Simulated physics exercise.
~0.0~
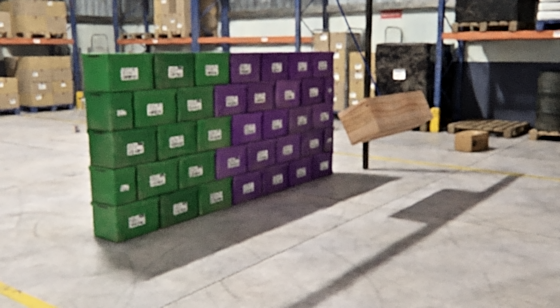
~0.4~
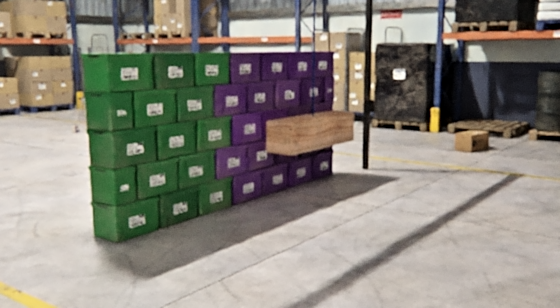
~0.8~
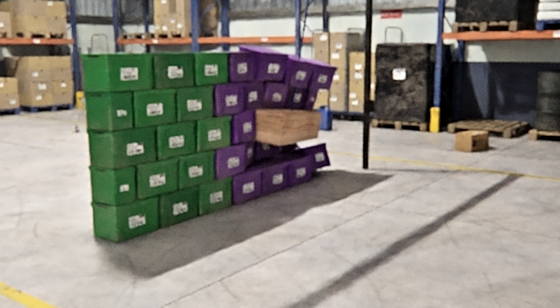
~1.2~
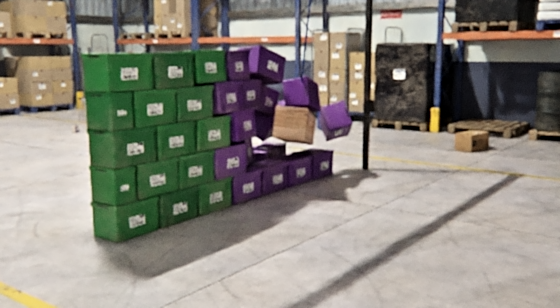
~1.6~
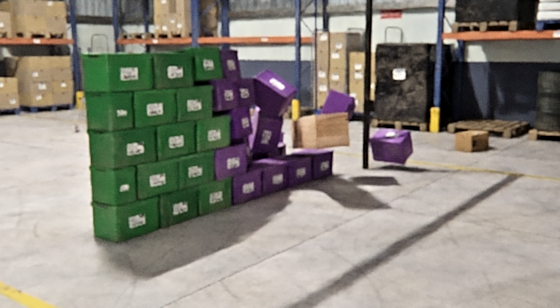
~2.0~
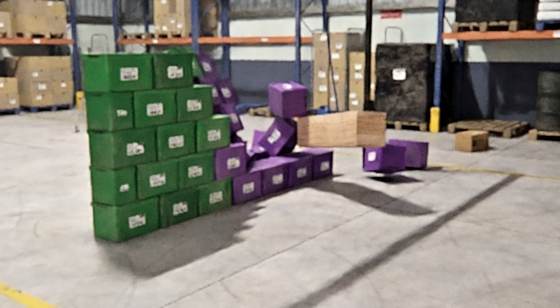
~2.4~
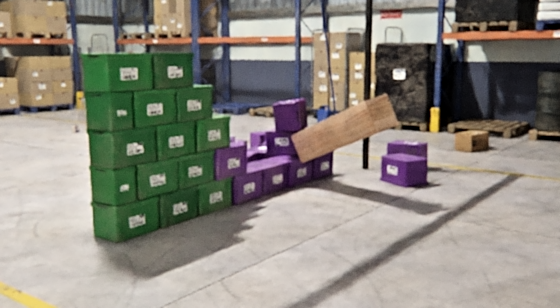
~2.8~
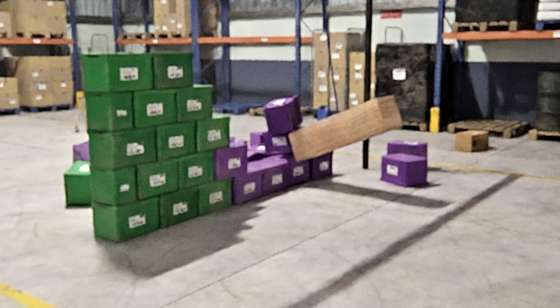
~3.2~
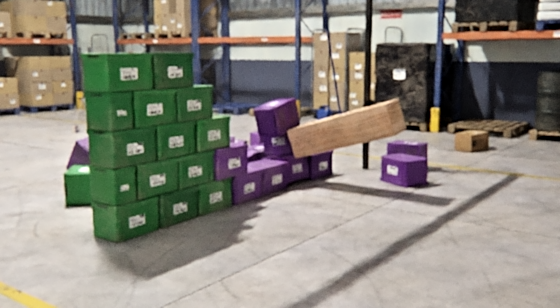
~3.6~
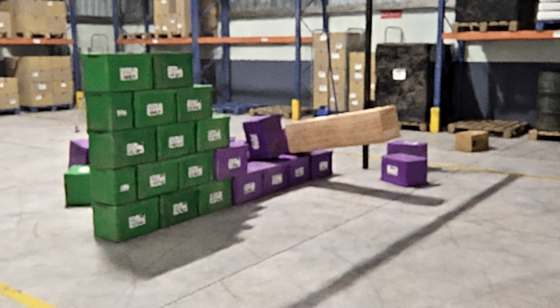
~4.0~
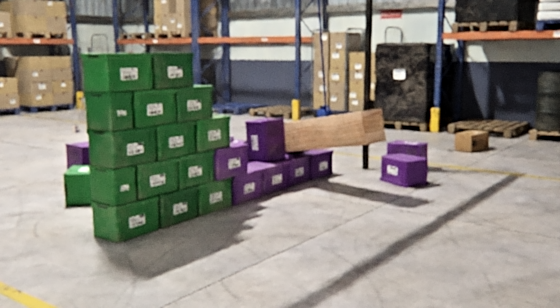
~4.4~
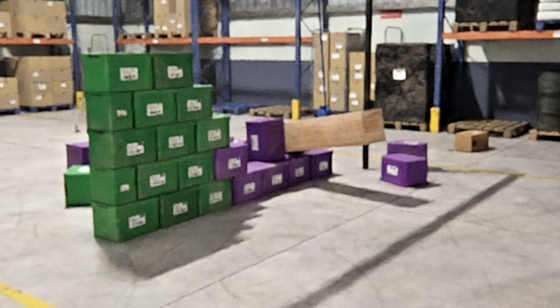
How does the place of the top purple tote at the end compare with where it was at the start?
At the start it sits in the top row of the wall, and at the end it lies lower down and farther right, beyond the right end of the wall.
